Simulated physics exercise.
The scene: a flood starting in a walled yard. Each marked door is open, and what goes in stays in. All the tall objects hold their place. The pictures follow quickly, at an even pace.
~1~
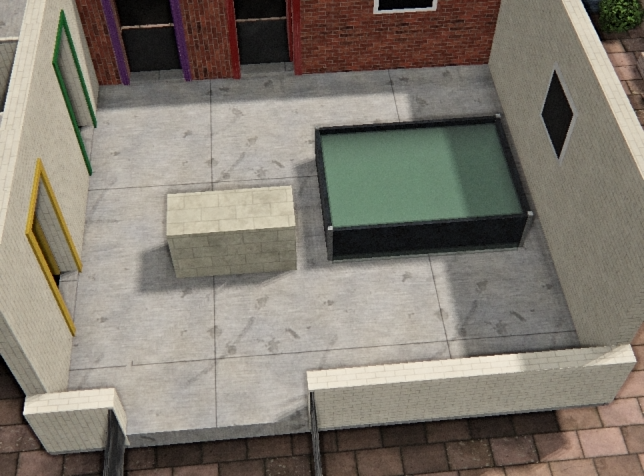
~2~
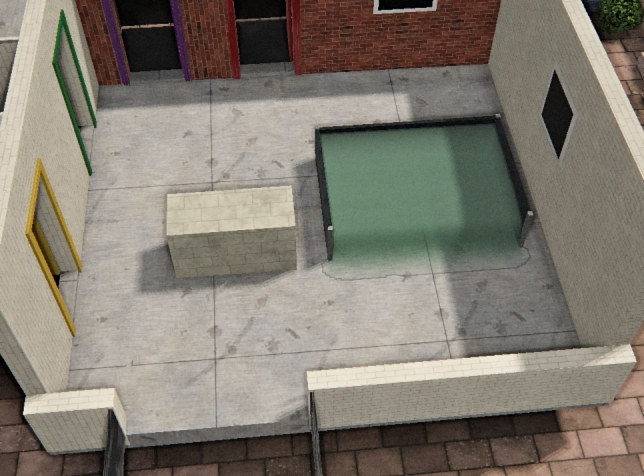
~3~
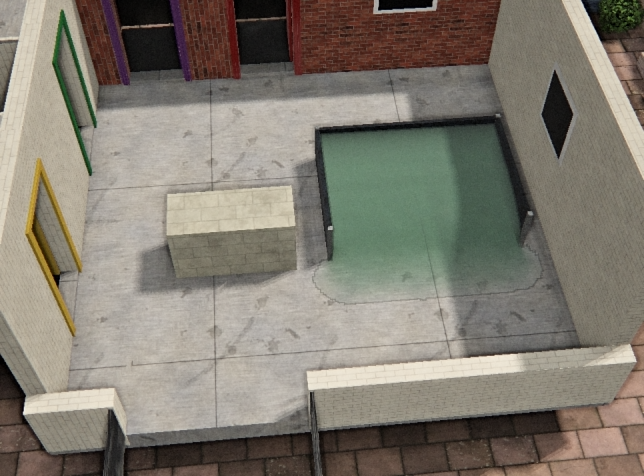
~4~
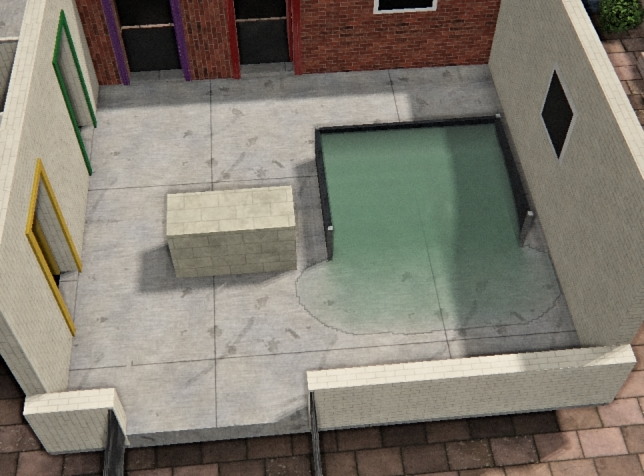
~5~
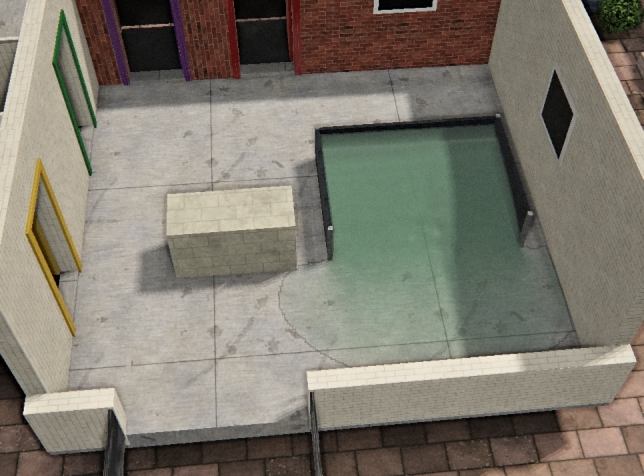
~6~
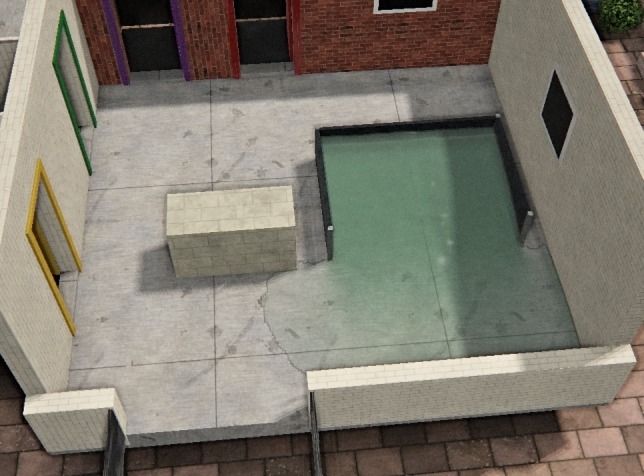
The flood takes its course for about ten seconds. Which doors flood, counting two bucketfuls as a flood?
The red door admits no more than that; the green door admits no more than that; the purple door admits no more than that; the yellow door lets in a lot.
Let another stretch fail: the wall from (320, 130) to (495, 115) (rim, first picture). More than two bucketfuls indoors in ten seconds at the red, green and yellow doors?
My reading: Red floods, green is over, yellow lets less in.
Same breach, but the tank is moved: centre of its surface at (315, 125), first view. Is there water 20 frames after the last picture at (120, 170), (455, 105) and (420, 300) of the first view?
One after the other: Under water, no water, under water.
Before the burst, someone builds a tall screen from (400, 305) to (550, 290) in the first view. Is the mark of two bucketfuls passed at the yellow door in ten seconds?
Yellow is under.
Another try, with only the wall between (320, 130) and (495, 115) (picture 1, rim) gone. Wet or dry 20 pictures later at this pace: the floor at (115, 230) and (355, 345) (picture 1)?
One after the other: Free of water, no water.
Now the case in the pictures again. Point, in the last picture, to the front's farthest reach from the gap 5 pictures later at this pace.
Close to (245, 406).
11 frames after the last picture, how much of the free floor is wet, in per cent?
Some 30 per cent.
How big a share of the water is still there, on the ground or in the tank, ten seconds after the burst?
Roughly 74 per cent.
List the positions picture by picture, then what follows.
In the first frame, still water in the tank at (418, 174).
In the second frame, water pours out at (427, 240) and has run to (525, 250).
In the third frame, water pours out at (427, 242) and has run to (324, 286).
In the fourth frame, the front is at (307, 298), out from the gap at (427, 243).
In the fifth frame, the front is at (569, 321), out from the gap at (427, 244).
In the sixth frame, the front is at a hidden place, out from the gap at (427, 244).
A moment on, water covers 25 % of the floor; the red door not reached, the green door not reached, the purple door not reached, the yellow door not reached.
Next, water covers 30 % of the floor; the red door not reached, the green door not reached, the purple door not reached, the yellow door not reached.
Then, water covers 45 % of the floor; the red door not reached, the green door not reached, the purple door not reached, the yellow door wet at the sill, nothing in.
Later, water covers 75 % of the floor; the red door wet at the sill, nothing in, the green door wet at the sill, nothing in, the purple door not reached, the yellow door over two buckets in.
In the end, water covers 95 % of the floor; the red door wet at the sill, nothing in, the green door wet at the sill, nothing in, the purple door wet at the sill, nothing in, the yellow door over two buckets in.
